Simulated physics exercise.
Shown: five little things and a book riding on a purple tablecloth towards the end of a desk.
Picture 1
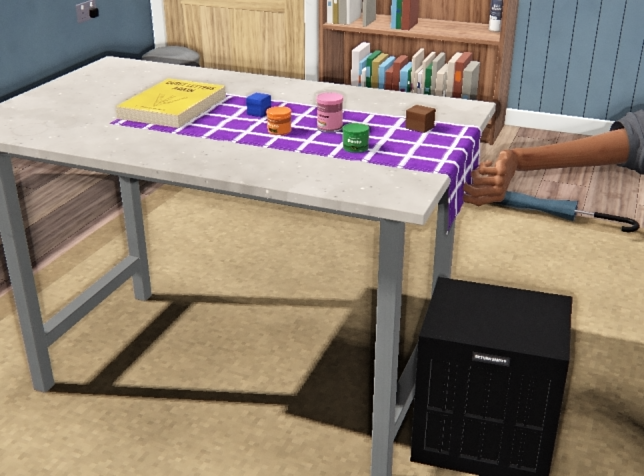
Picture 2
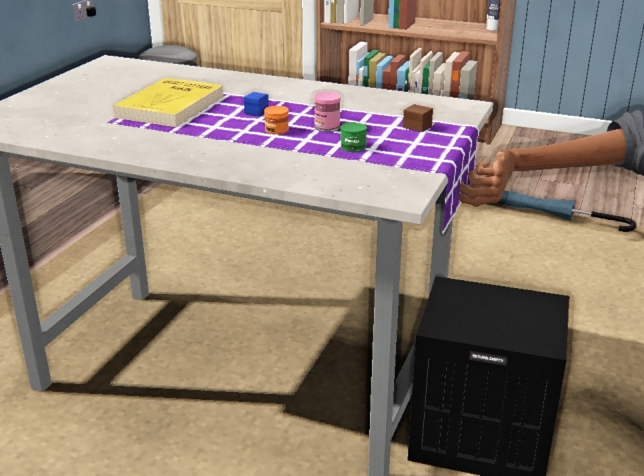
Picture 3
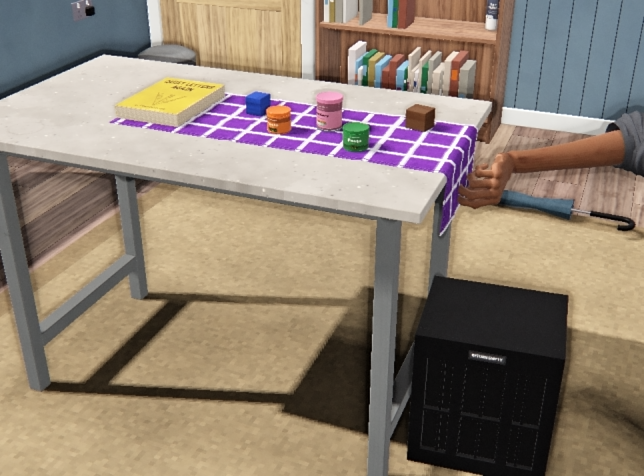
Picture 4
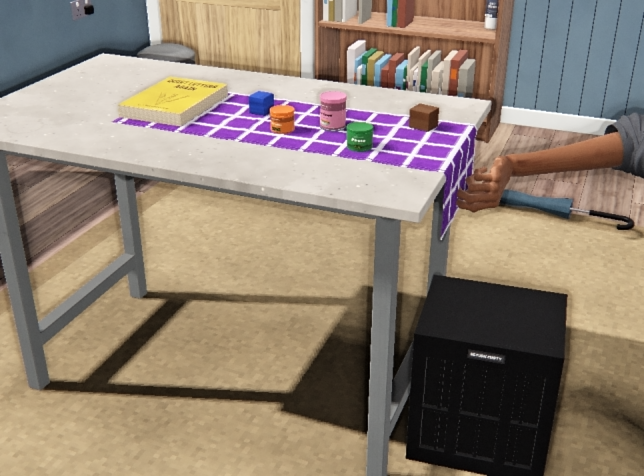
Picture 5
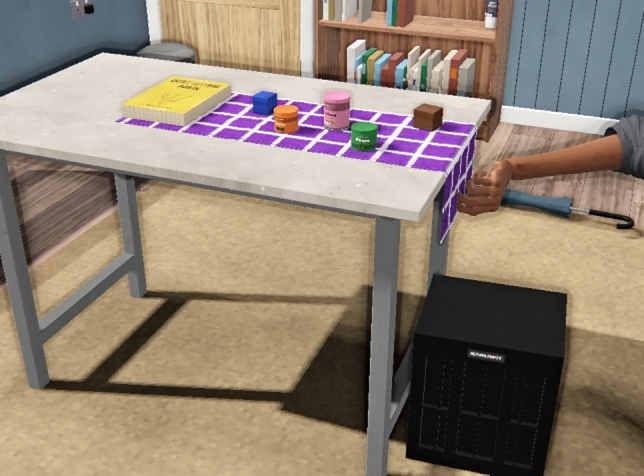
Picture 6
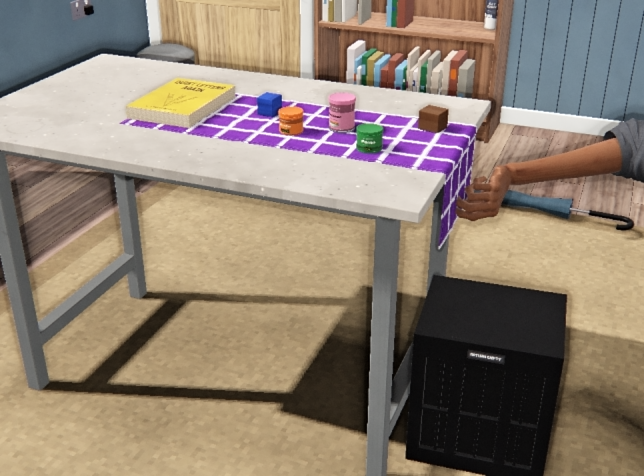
In the video, a hand at the right slowly pulls a purple checked cloth over the edge of a table, and the yellow book, small cubes and colored pots on it shift slightly to the right with it.
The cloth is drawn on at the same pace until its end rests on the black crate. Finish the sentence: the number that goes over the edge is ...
The number that goes over the edge is two.
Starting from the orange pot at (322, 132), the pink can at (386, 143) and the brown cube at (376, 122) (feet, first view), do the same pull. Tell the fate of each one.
The orange pot ends up on top, the pink can ends up off and the brown cube ends up off.
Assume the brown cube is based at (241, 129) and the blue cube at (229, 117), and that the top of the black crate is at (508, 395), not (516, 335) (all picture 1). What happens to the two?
The brown cube ends up still on top and the blue cube ends up still on top.
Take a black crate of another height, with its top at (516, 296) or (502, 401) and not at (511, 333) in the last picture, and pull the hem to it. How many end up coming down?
We'd get 1 in the first case and 4 in the second.
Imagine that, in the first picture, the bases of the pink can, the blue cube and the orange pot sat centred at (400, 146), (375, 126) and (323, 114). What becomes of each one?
The pink can will end up down, the blue cube will end up down, and the orange pot will stay where it is.
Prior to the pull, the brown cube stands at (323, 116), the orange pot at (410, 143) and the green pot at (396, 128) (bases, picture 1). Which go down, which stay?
The brown cube stays put, the orange pot topples down, and the green pot topples down.
A little later, hem near (454, 267); brown cube gone.
Next, hem on the crate; brown cube and green pot gone.
When it is over, hem on the crate; brown cube and green pot gone. It carries off two.
